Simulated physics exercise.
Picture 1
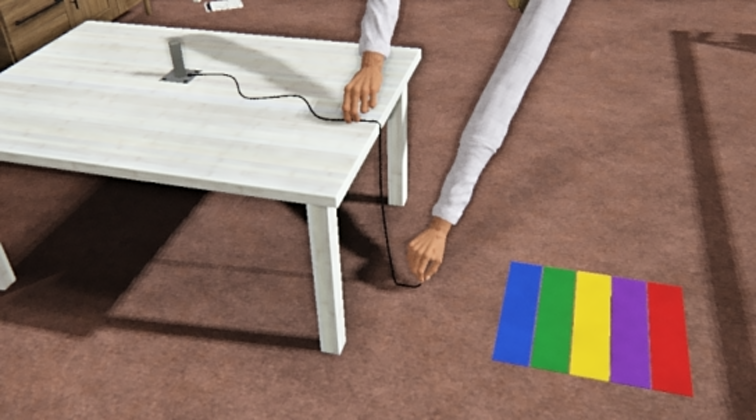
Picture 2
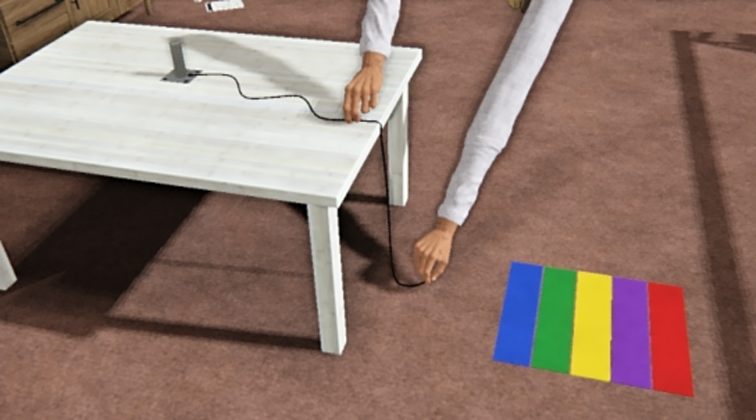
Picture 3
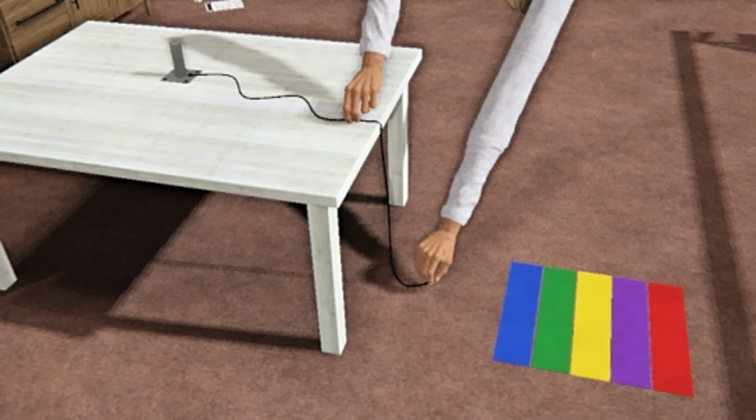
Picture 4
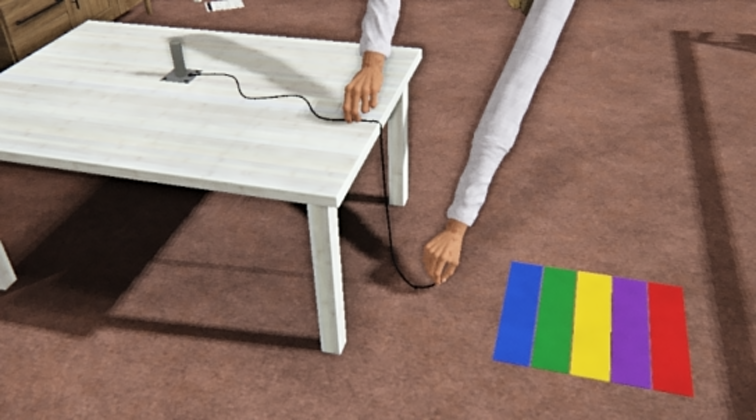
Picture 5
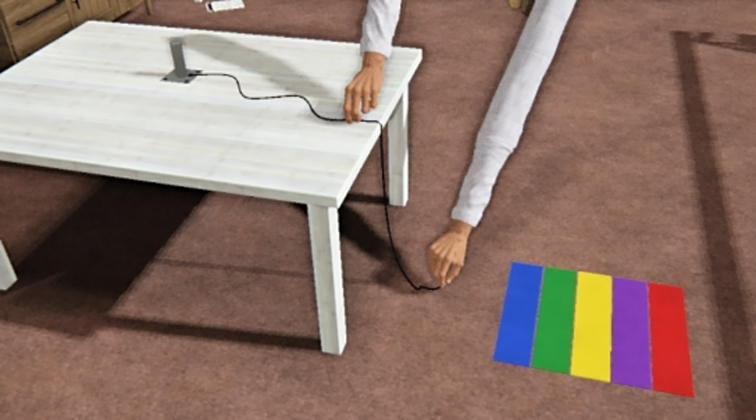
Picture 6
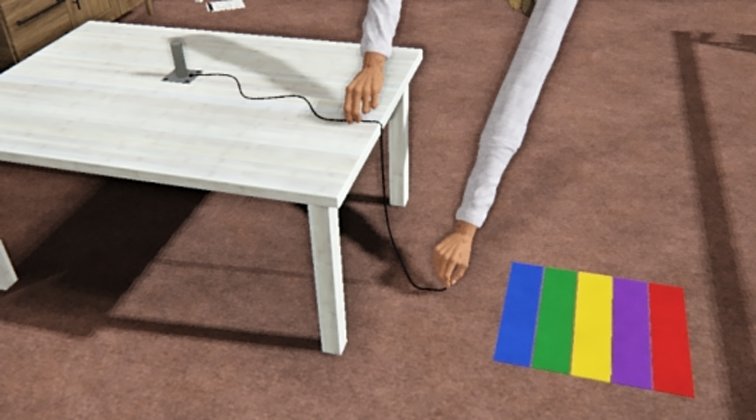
A person's hand slowly drawing the low end of a dark cord rightward near the floor, the other hand resting on a white table.
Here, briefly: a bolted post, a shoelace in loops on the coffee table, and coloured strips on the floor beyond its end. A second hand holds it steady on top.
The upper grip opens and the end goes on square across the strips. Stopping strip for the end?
Yellow.
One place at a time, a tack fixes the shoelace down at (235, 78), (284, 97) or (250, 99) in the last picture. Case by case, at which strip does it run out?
Yellow; green; green.
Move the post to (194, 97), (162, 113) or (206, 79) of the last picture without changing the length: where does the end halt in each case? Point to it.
First try about (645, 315), second about (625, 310), third about (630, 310).
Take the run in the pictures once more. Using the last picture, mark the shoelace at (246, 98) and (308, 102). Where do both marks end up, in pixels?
Point one to (273, 93), point two to (335, 105).
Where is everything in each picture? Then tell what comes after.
The first frame shows end (424, 278); blue (514, 343); green (552, 350); yellow (590, 357); purple (630, 364); red (671, 371).
The second frame shows end (430, 279); shoelace through (224, 75) (258, 99) (314, 113) (381, 135) (388, 201) (392, 264).
The third frame shows end (434, 280).
The fourth frame shows end (440, 281); shoelace through (224, 75) (258, 99) (314, 112) (381, 135) (386, 201) (395, 264).
The fifth frame shows end (445, 282).
The sixth frame shows end (450, 283); shoelace through (224, 75) (259, 99) (315, 113) (381, 135) (385, 202) (403, 265).
A little later, end near (524, 295); over blue.
Next, end near (567, 302); over green.
When it is tight, end near (594, 306); over yellow. It gets as far as the yellow strip.
